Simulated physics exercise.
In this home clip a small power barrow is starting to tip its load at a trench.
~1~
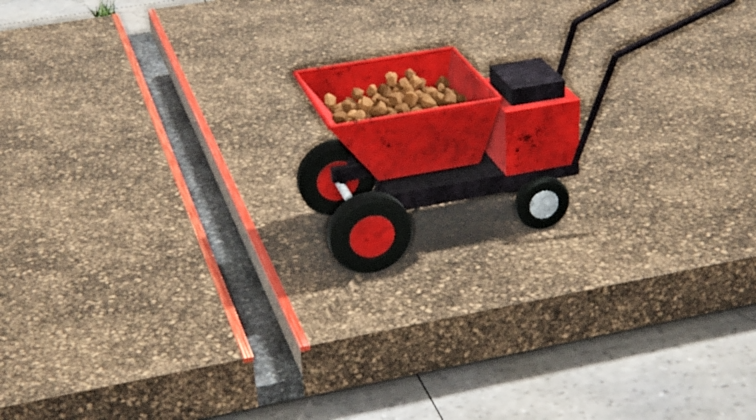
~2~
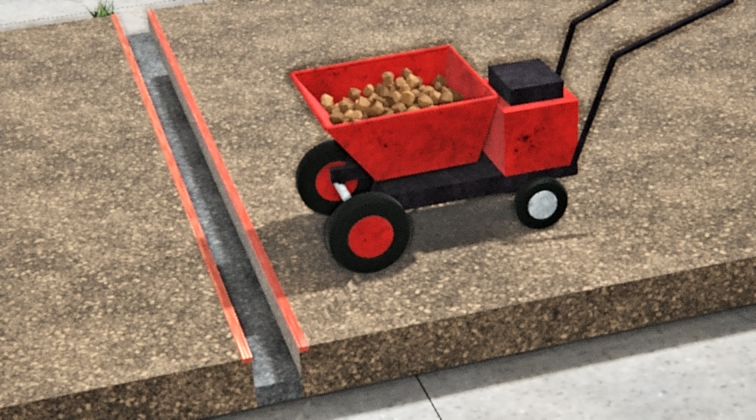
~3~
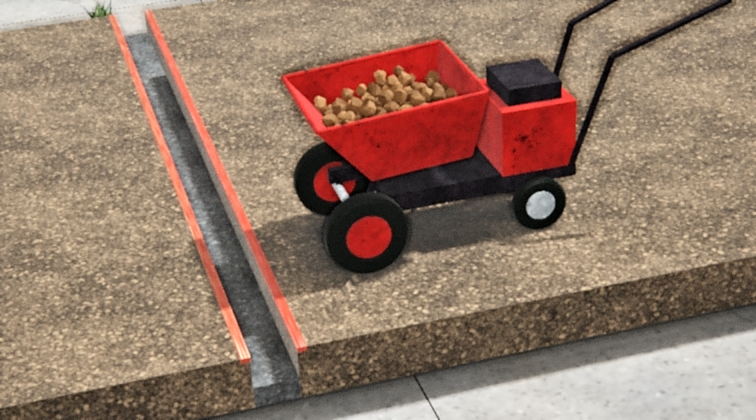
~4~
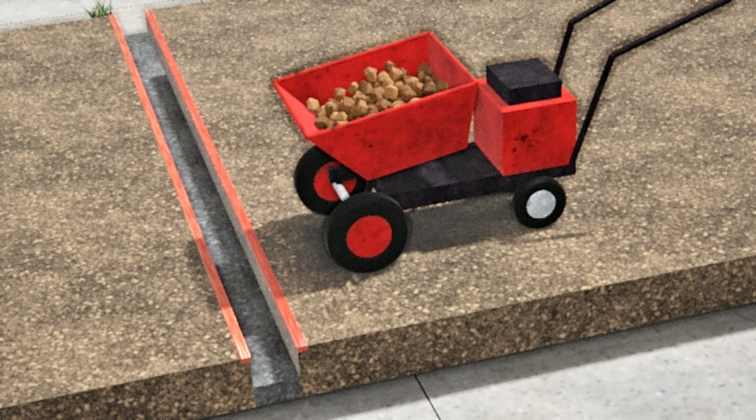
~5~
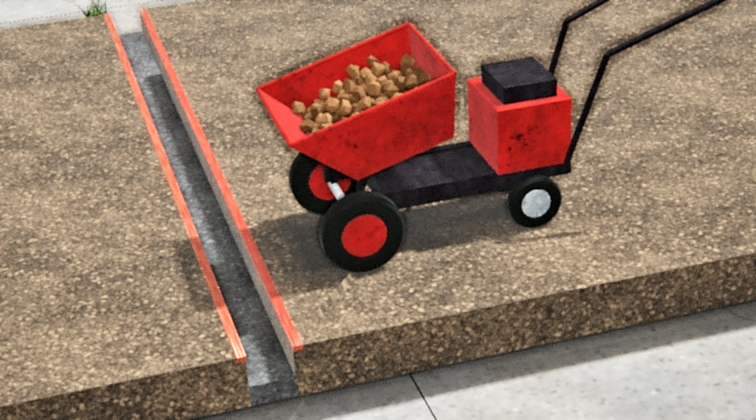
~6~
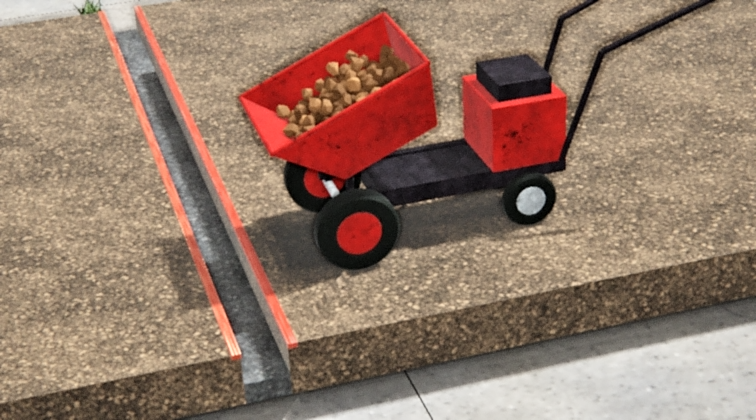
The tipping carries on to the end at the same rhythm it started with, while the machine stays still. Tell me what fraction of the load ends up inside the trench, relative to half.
Inside the trench ends up under half of the load.
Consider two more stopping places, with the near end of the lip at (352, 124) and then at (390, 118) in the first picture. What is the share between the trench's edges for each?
60 % and 60 %.
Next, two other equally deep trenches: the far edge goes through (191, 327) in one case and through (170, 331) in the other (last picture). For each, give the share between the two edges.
80 %, 100 %.
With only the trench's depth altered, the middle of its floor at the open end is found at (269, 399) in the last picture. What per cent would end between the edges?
About 40 percent.
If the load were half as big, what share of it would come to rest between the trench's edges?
Roughly 40 percent of the load.
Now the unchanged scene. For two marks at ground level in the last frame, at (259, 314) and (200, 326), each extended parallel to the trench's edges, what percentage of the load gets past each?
Estimate: 90 % and 50 %, respectively.
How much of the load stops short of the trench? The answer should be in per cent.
About 0 %.
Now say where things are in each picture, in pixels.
Lip of the skip (330, 128), level; top of the load (411, 99), clay clods; first edge of the trench (290, 313); far edge (235, 323), the trench under half as wide as the skip, and about as deep as wide, in the first frame.
Lip of the skip (327, 129), tipped barely; top of the load (408, 98), in the second frame.
Lip of the skip (318, 133), tipped barely; top of the load (414, 96), in the third frame.
Lip of the skip (308, 138), tipped a little; top of the load (405, 91), in the fourth frame.
Lip of the skip (291, 146), tipped clearly; top of the load (400, 83), in the fifth frame.
Lip of the skip (272, 155), tipped clearly; top of the load (373, 72); first edge of the trench (277, 310); far edge (222, 321), in the sixth frame.
Just after the last frame, skip tipped steeply; every one in the skip.
A moment on, skip tipped right over; roughly two thirds in the skip; just a few in or heaped over the trench; roughly a quarter beyond it; just a few falling.
Further on, skip tipped right over; about a tenth in the skip; roughly a quarter in or heaped over the trench; roughly two thirds beyond it.
When it is over, skip tipped right over; roughly a third in or heaped over the trench; roughly two thirds beyond it.
